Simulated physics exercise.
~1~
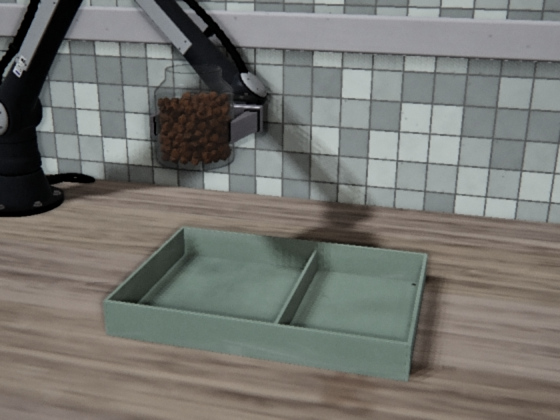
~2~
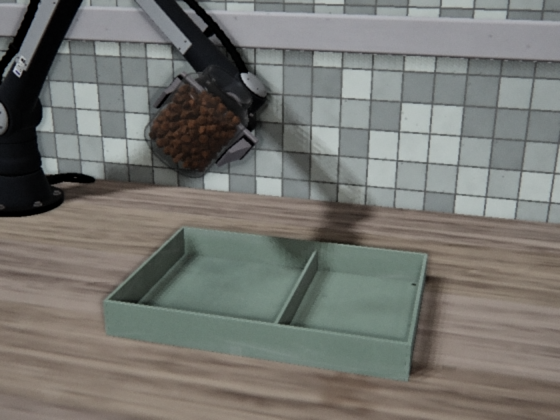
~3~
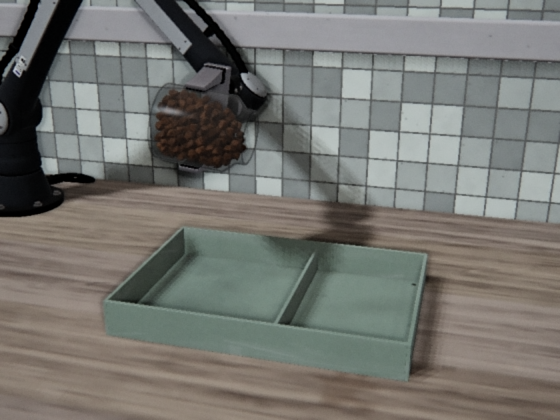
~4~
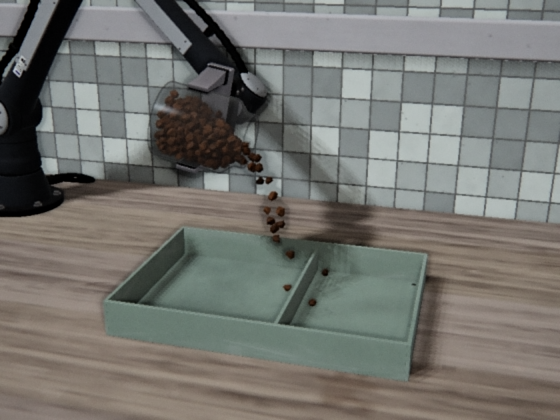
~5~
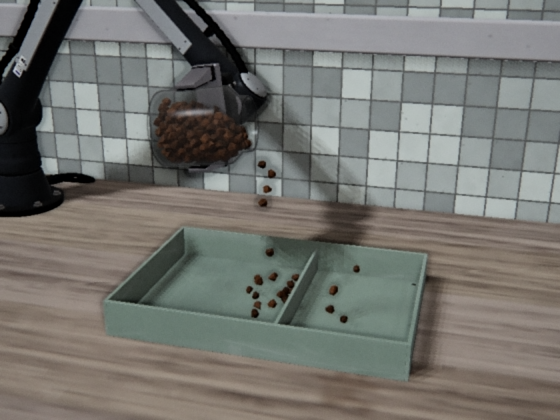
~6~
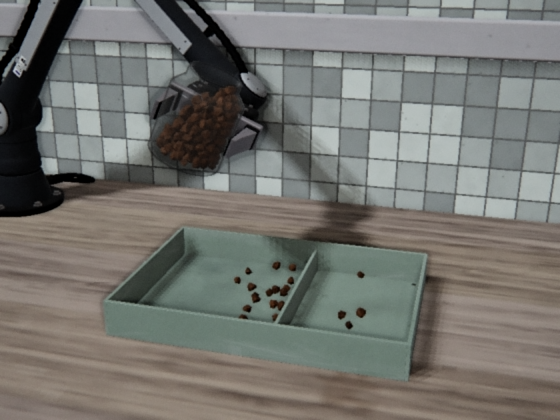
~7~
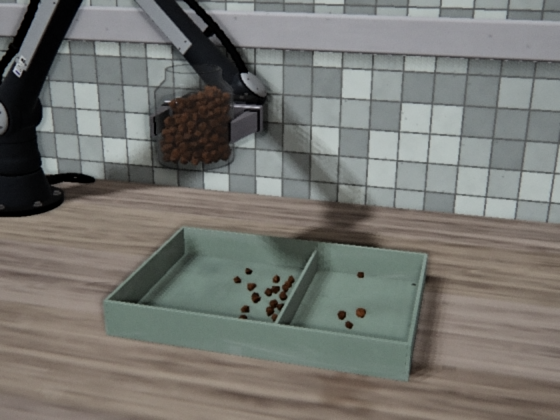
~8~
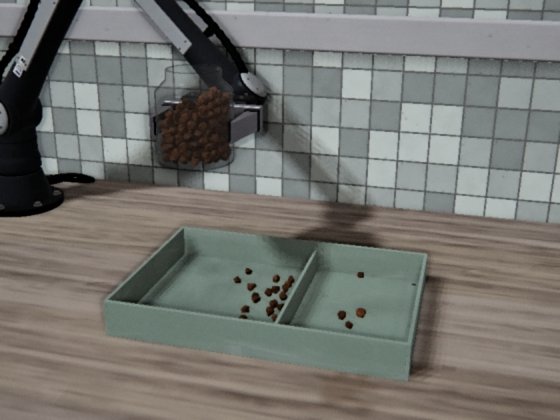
A black robot arm holds a clear jar of brown pellets upright above a green divided tray on a wooden surface, in front of a tiled wall. The arm tips the jar toward the right until it lies on its side, the pellets shifting inside. A thin stream spills from the mouth and drops into the tray, scattering on both sides of the divider. The arm then swings the jar back upright as the last few pellets fall. At the end, most pellets remain in the jar, with a small cluster in the left section and only a few in the right.
